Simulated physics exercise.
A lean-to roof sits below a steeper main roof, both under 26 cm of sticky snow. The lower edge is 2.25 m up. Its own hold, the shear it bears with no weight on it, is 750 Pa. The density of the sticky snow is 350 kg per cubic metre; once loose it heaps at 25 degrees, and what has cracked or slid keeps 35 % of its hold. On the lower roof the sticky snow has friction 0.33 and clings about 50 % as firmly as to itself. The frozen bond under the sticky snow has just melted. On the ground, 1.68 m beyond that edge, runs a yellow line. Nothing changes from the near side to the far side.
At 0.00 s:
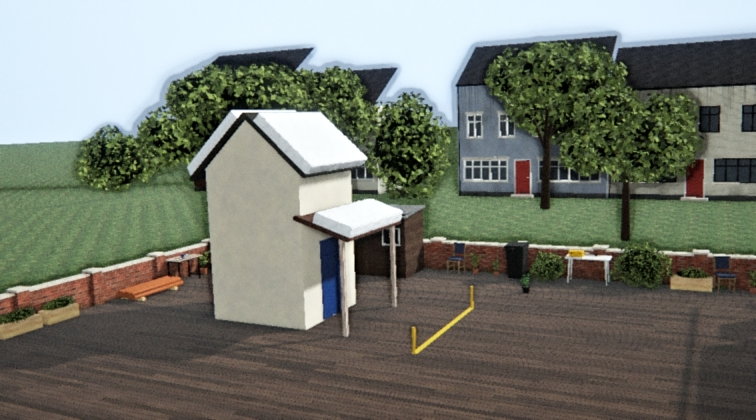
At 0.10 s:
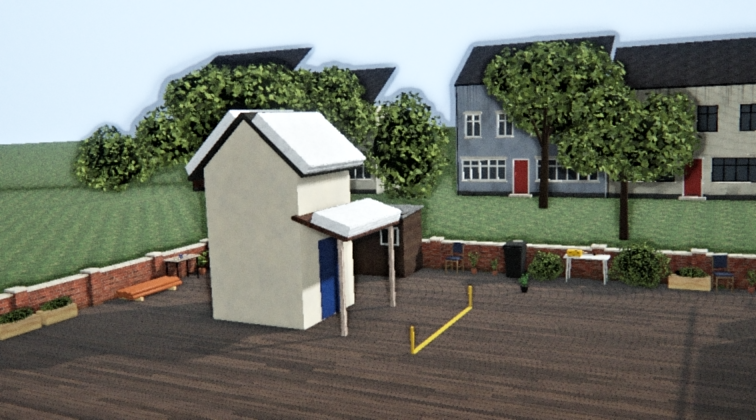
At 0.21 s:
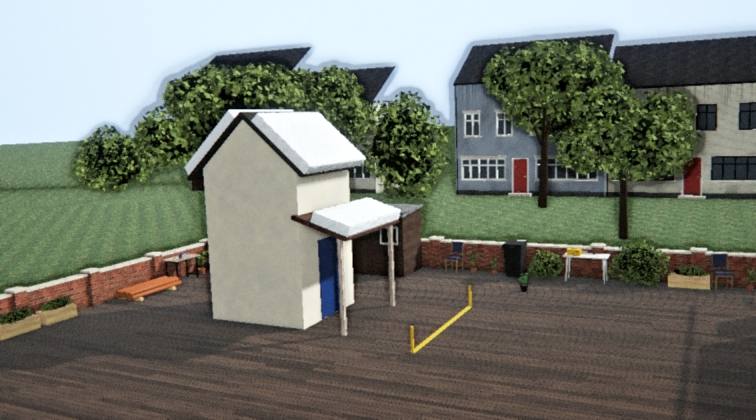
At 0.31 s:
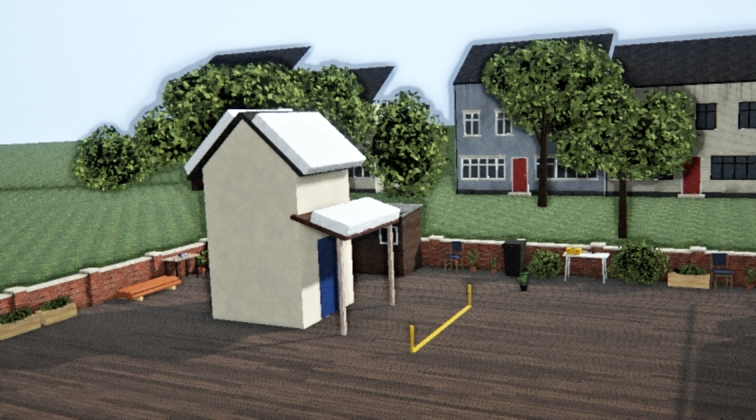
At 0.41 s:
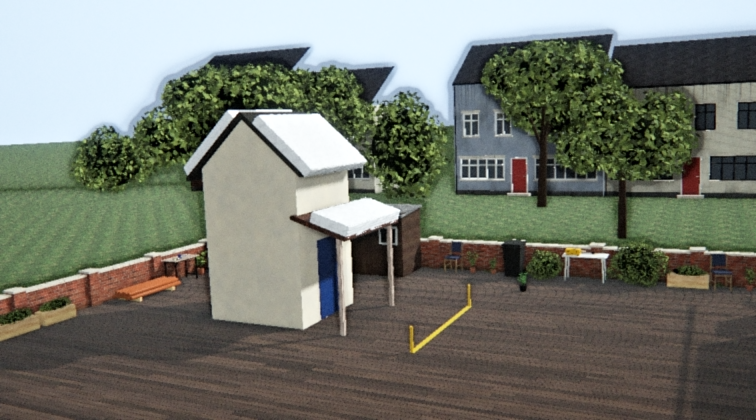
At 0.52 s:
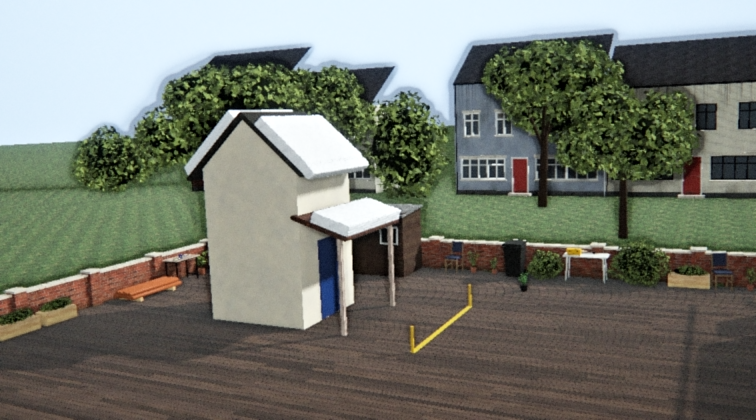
A paved yard ringed by a low brick wall is seen from a raised, steady viewpoint, with green lawn, leafy trees and grey and cream houses behind. A narrow cream building with a blue door stands left of centre, white snow on its steep roof and lower porch roof, a yellow line to its right. The snow barely shifts, and everything else stays still.
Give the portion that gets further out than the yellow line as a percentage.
It comes to some 11 %.
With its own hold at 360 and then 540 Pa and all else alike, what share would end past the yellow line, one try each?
In turn about 35 %, 25 %.
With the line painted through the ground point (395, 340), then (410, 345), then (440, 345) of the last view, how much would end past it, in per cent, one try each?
In turn about 35 %, 18 %, 4 %.
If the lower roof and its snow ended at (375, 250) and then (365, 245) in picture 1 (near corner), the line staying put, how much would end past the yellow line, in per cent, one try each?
In that order: 4 %, 5 %.
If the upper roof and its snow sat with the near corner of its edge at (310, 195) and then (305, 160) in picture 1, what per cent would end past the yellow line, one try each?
In that order: 1 %, 25 %.
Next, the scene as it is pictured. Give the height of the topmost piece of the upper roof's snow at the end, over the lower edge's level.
Roughly 0.6 m.
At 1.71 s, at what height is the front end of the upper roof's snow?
Roughly 2.6 m.
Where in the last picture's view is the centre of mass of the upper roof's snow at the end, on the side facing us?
Around (385, 312).
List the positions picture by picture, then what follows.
Leading edge of the sticky snow at (306, 161), in the first picture.
Leading edge of the sticky snow at (305, 161), its middle shifted 6 mm, in the second picture.
Leading edge of the sticky snow at (304, 161), its middle shifted 2.2 cm, 1 % of it past the upper edge, in one piece, in the third picture.
Leading edge of the sticky snow at (305, 162), its middle shifted 5.0 cm, 3 % of it past the upper edge, in one piece, in the fourth picture.
Leading edge of the sticky snow at (306, 164), its middle shifted 9.2 cm, 5 % of it past the upper edge, in one piece, in the fifth picture.
Leading edge of the sticky snow at (309, 170), its middle shifted 15 cm, 9 % of it past the upper edge, cracking, in the sixth picture.
After 1.06 s, none is below the lower edge and 0 % is past the line.
After 1.71 s, none is below the lower edge and 0 % is past the line.
After 2.35 s, 37 % is below the lower edge and 0 % is past the line.
After 3.00 s, 70 % is below the lower edge and 11 % is past the line.
After 3.70 s, at the end, 70 % is below the lower edge and 11 % is past the line.
